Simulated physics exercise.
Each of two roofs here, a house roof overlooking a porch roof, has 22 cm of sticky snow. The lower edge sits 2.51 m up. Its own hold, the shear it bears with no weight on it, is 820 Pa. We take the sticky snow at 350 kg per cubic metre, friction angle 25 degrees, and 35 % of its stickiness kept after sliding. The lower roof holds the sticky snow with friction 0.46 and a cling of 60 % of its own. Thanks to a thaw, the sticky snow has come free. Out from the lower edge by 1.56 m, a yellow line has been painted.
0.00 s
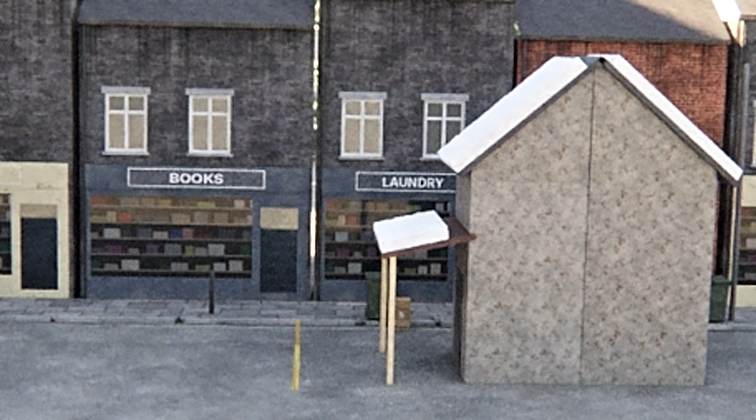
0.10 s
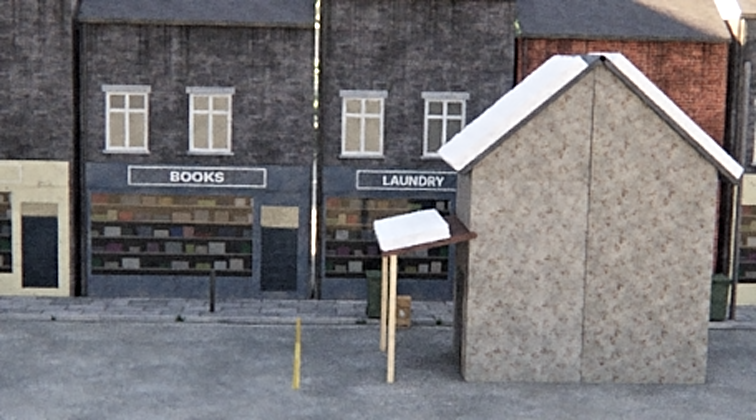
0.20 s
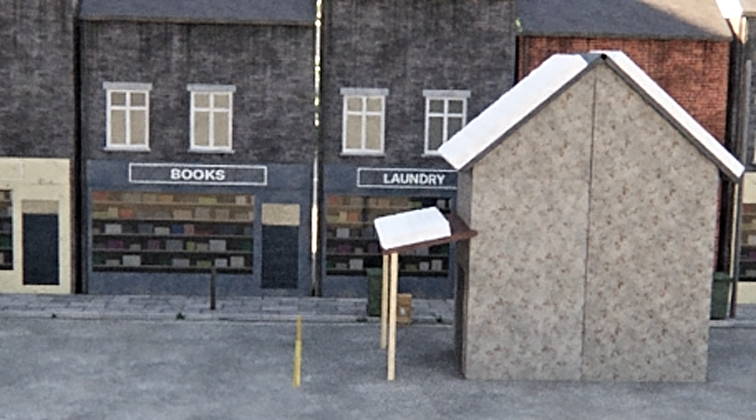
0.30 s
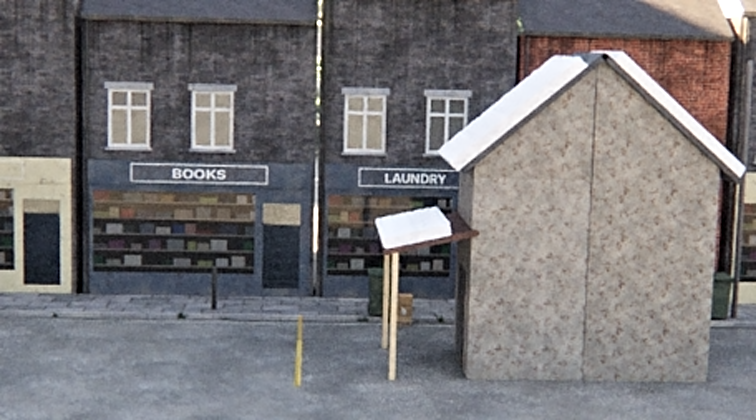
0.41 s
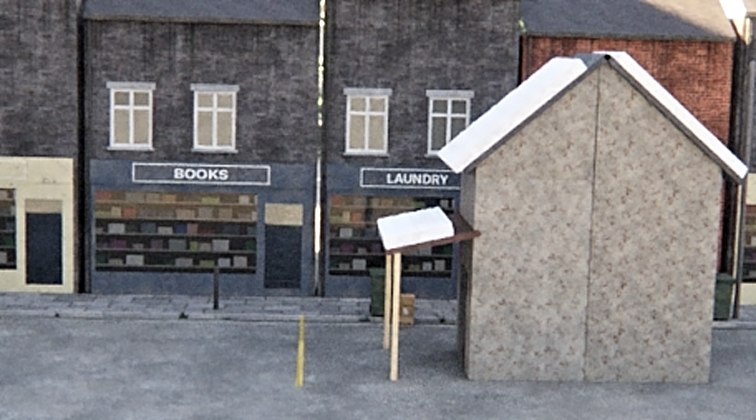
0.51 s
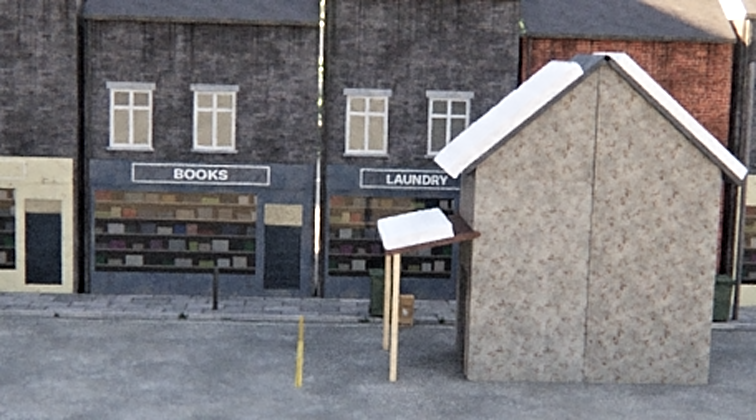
A small speckled house with white on its roof and on a lower porch roof stood before a row of dark brick shops, and apart from a faint shift in the view, almost nothing moved.
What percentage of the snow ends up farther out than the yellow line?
About 21 %.
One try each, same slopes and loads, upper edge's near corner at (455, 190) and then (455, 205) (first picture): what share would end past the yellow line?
In that order: 2 %, 0 %.
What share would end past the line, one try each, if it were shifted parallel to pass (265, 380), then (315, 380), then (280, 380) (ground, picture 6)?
Roughly 10 %, then 30 %, then 14 %.
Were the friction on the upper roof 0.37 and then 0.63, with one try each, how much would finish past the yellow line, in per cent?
First try 35 per cent, second try 7 per cent.
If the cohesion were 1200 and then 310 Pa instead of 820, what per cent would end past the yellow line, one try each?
Going in order, it's 6 % and then 40 %.
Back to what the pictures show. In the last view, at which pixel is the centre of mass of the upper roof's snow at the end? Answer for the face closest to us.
Near face, approx. (333, 345).
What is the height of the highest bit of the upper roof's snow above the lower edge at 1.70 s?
1.9 m or thereabouts.
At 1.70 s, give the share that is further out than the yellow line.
0 percent.
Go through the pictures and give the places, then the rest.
The first frame shows front end of the sticky snow at (457, 164).
The second frame shows front end of the sticky snow at (457, 163), its middle shifted 8 mm.
The third frame shows front end of the sticky snow at (457, 162), its middle shifted 2.9 cm.
The fourth frame shows front end of the sticky snow at (457, 163), its middle shifted 6.7 cm, 2 % of it past the upper edge, in one piece.
The fifth frame shows front end of the sticky snow at (456, 166), its middle shifted 12 cm, 4 % of it past the upper edge, in one piece.
The sixth frame shows front end of the sticky snow at (453, 169), its middle shifted 20 cm, 7 % of it past the upper edge, in one piece.
By 1.05 s, none is below the lower edge and 0 % is past the line.
By 1.70 s, none is below the lower edge and 0 % is past the line.
By 2.35 s, 28 % is below the lower edge and 0 % is past the line.
By 3.00 s, 53 % is below the lower edge and 20 % is past the line.
By 4.10 s, at the end, 63 % is below the lower edge and 21 % is past the line.
